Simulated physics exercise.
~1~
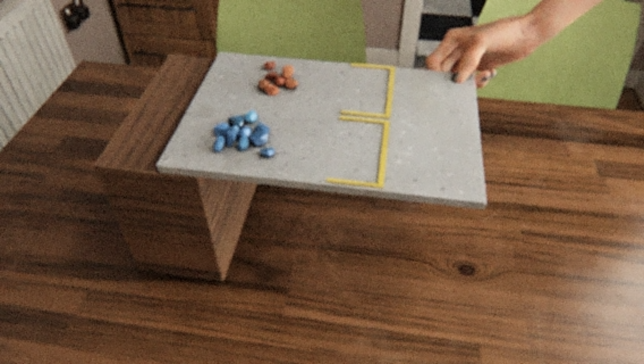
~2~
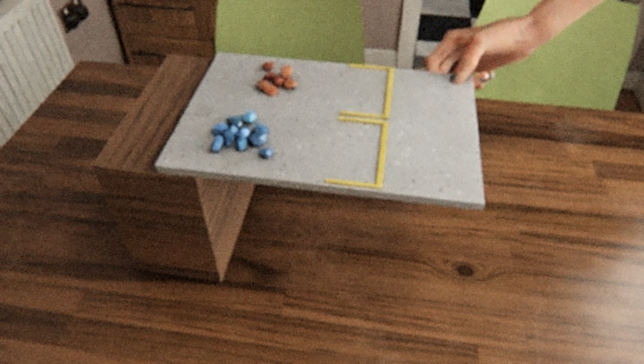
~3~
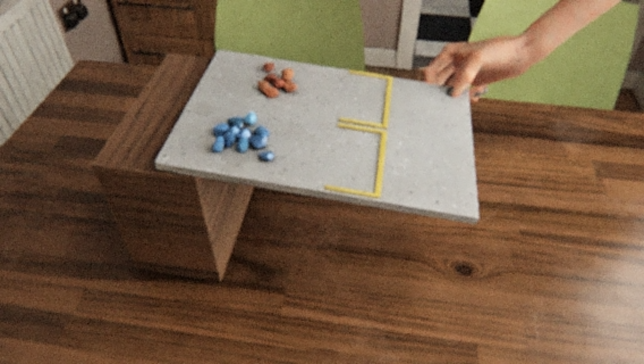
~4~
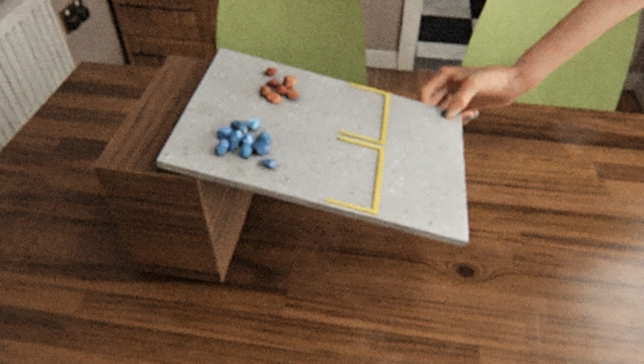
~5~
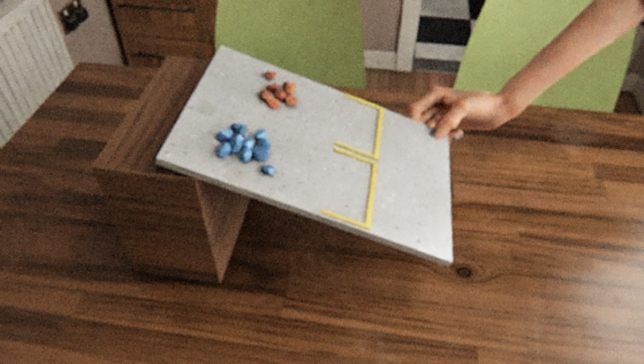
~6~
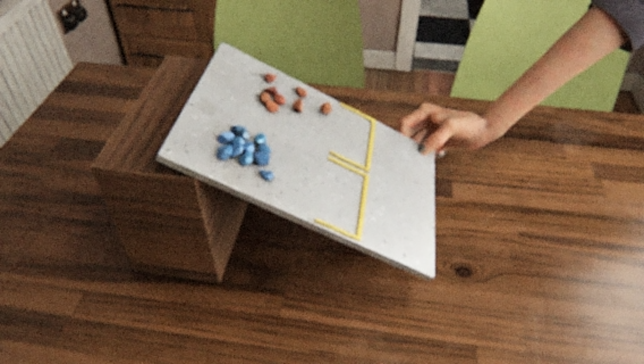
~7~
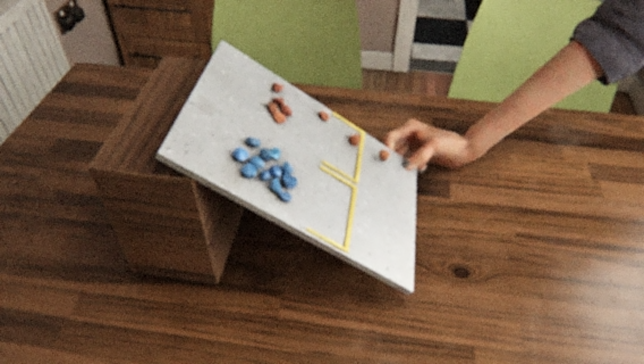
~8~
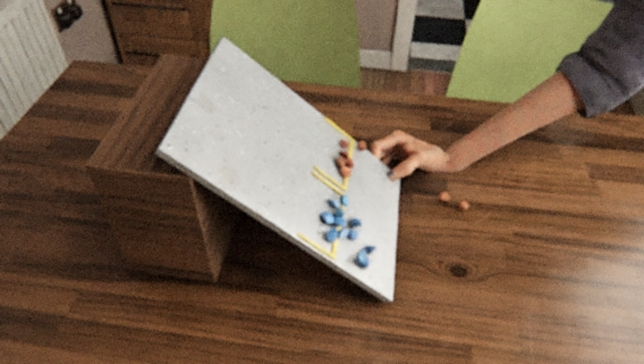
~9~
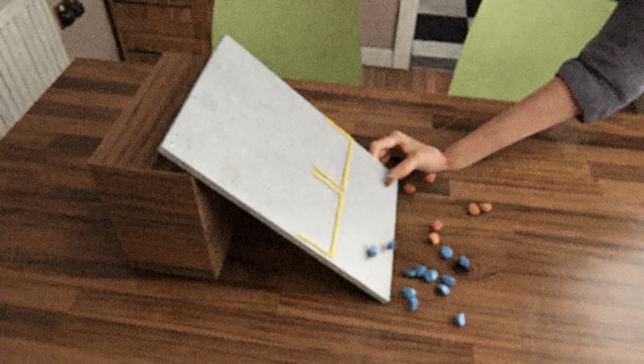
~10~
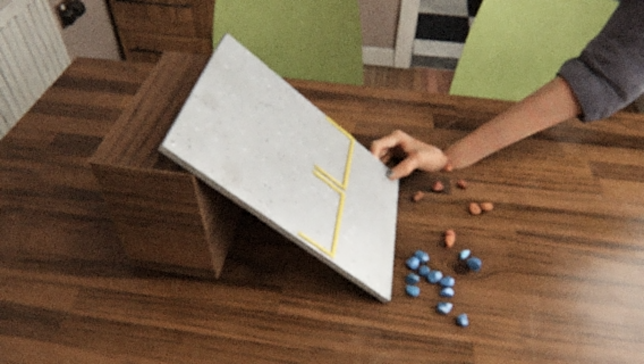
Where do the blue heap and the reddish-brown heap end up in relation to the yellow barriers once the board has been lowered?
Both heaps go over their barriers, and all the blue and reddish-brown pieces end up past them, scattered on the table to the right.
A hand at the right holds the free end of a pale grey board whose left end rests on a wooden block, seen from slightly above on a brown wooden table with green chairs behind. A blue heap lies nearer the viewer and a smaller reddish-brown heap farther back, with yellow barriers to their right. The hand lowers its end and the board slopes more steeply. A few reddish pieces roll away first, then the blue ones start moving. Both heaps tumble past the yellow barriers and off the board, ending scattered on the table at the right.
